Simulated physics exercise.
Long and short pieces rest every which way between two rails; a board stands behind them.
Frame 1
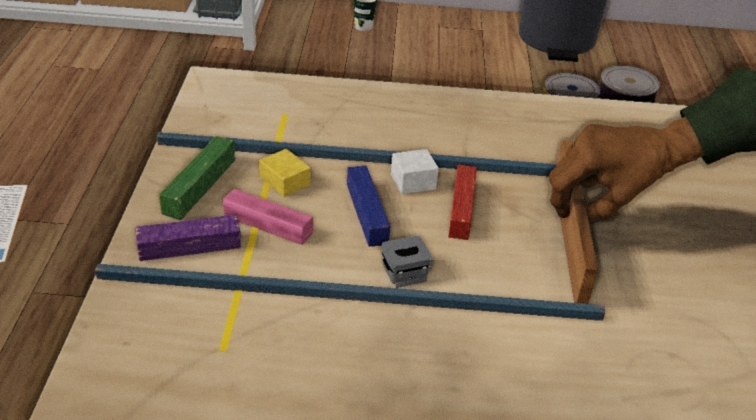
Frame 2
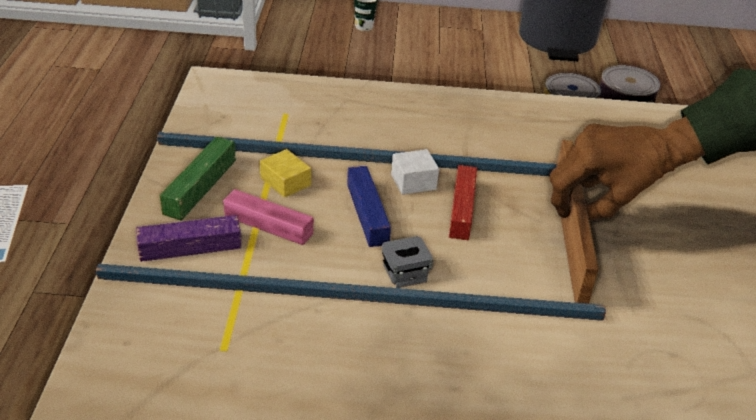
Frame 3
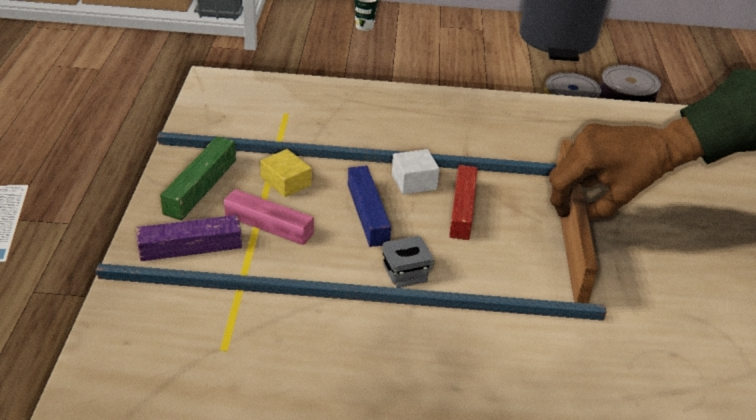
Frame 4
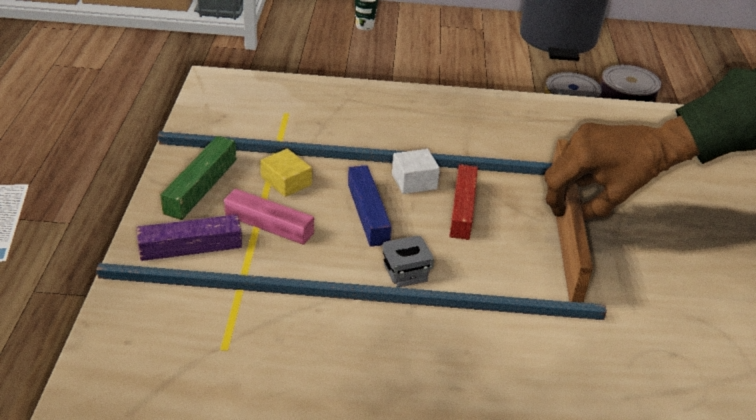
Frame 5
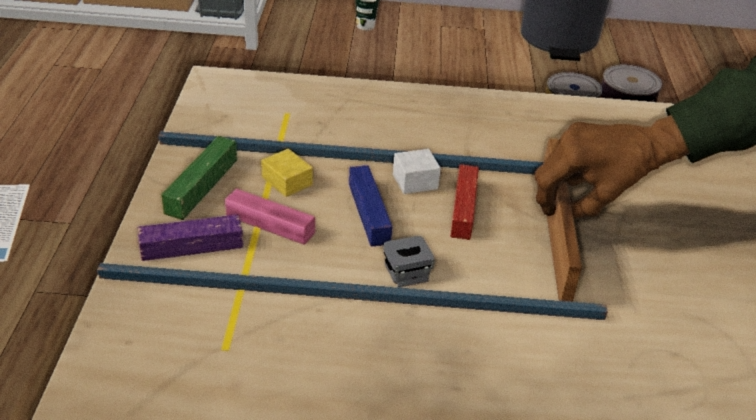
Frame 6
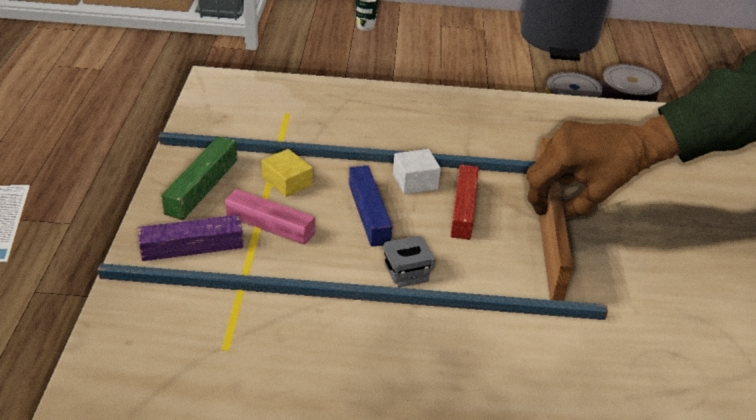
A hand in a dark green sleeve holds an upright wooden board at the right of a pale wooden tabletop, seen from above at an angle, with a plank floor behind. Between two blue rails lie green, purple, pink, blue and red bars, yellow and white blocks and a grey case, with yellow tape crossing at left. The hand stays nearly still, then slides the board slightly left, while the pieces and camera barely move.
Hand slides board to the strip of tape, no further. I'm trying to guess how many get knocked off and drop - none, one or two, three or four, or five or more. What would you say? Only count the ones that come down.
I would say none.
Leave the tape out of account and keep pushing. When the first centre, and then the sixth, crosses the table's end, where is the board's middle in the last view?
The middle is at about (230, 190), later at about (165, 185).
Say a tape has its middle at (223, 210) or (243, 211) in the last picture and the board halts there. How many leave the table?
First try 1, second try 0.
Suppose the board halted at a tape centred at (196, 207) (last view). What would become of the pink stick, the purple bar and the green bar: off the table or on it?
In this case the pink stick drops; next, the purple bar drops; last, the green bar drops.
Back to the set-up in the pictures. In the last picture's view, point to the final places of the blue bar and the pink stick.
The blue bar at (231, 201), the pink stick at (180, 206).
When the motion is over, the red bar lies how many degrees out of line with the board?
The angle is about 0 degrees.
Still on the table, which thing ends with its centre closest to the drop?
The green bar is it.
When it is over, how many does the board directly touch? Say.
2 touch it.
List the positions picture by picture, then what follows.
Green bar (199, 177); purple bar (189, 238); pink stick (268, 216); board (574, 218); tape (259, 213), in the first picture.
Purple bar (189, 238); white block (415, 172), in the second picture.
Pink stick (269, 217); red bar (464, 202), in the third picture.
Green bar (200, 176); board (569, 217), in the fourth picture.
Purple bar (191, 237); grey case (408, 262), in the fifth picture.
Green bar (201, 176); purple bar (191, 237); pink stick (270, 217); board (551, 216); tape (262, 212), in the sixth picture.
Soon after, none off yet; green bar at rest near (201, 176); purple bar at rest near (191, 237); pink stick at rest near (270, 217).
Then, none off yet; green bar moved a little near (190, 172); purple bar moving near (184, 242); pink stick moved about its own width near (214, 208).
At rest, the number that fall off is zero.
